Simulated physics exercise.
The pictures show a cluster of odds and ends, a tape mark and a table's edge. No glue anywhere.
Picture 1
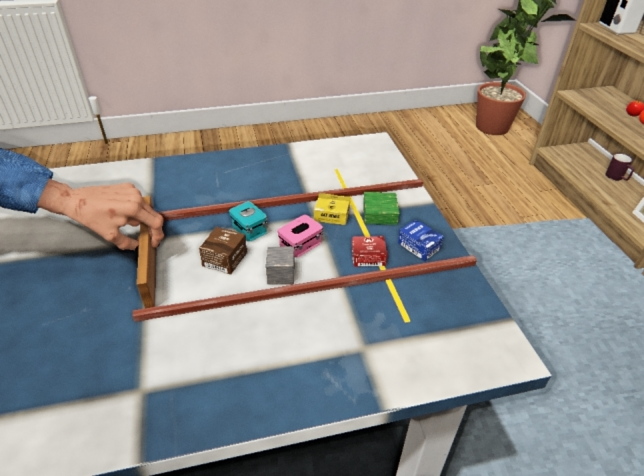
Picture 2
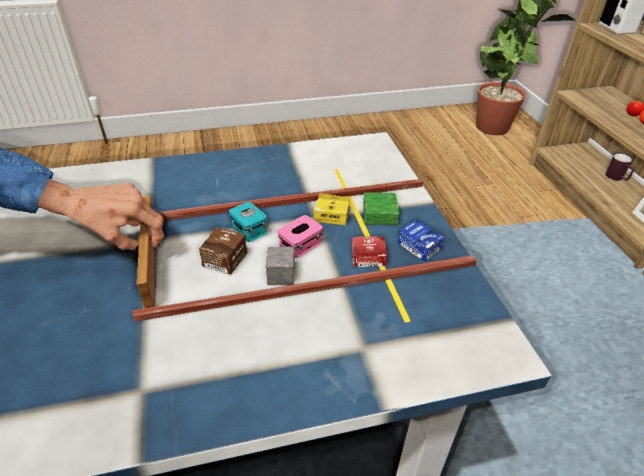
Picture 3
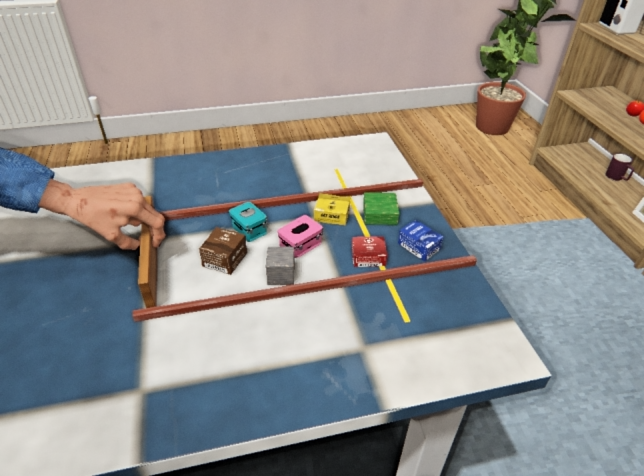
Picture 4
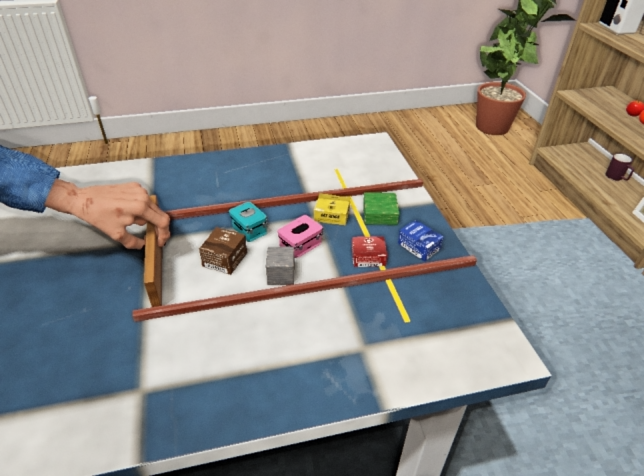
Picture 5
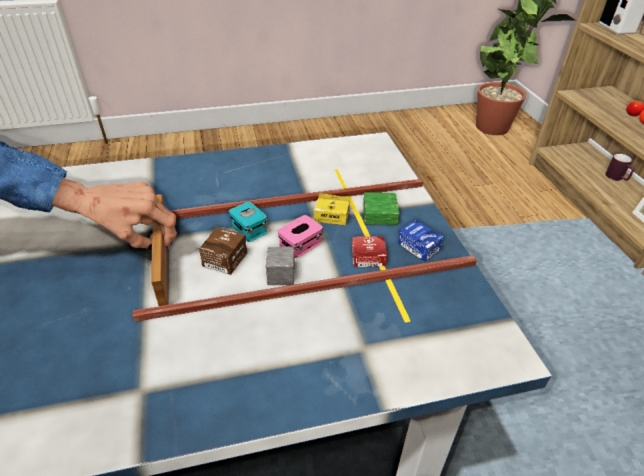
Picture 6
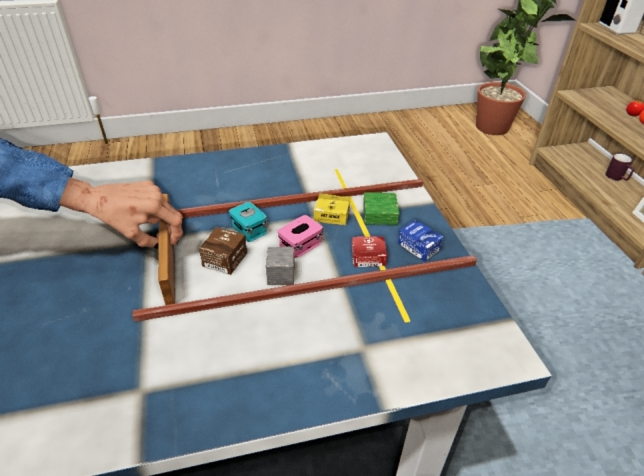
In a room with a pink wall and wooden floor, a blue-and-white checked tabletop is seen from above at an angle. Between two reddish rails lie brown, turquoise, pink, grey, yellow, red, green and blue boxes and blocks, with yellow tape crossing toward the right. A hand at left holds an upright wooden board still, then slides it slightly right, while the objects and camera stay still.
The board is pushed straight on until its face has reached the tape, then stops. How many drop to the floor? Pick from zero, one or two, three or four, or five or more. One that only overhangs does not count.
The number that fall off is zero.
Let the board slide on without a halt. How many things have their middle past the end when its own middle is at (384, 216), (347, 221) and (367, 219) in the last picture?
Past the end: 2, 0 and 0.
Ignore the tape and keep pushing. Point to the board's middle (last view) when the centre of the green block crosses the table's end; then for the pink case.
For the green block at (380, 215), for the pink case at (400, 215).
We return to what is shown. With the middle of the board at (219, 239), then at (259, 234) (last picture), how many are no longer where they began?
The counts are 1 and 4.
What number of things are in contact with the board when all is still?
In contact: 3.
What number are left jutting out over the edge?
Overhanging: 2.
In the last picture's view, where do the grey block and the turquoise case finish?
About (390, 246), and the other about (369, 205).
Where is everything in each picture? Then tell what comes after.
The first picture shows blue box (420, 240); green block (381, 208); red box (369, 252); board (148, 249); tape (366, 232).
The second picture shows green block (381, 208); turquoise case (249, 222).
The third picture shows red box (369, 252); pink case (300, 237).
The fourth picture shows blue box (420, 240); board (155, 248).
The fifth picture shows green block (381, 208); yellow box (332, 209).
The sixth picture shows blue box (420, 240); green block (381, 208); red box (369, 252); board (167, 247); tape (366, 232).
Soon after, none off yet; blue box at rest near (420, 240); green block at rest near (381, 208); red box at rest near (369, 252).
At rest, the number that fall off is zero.
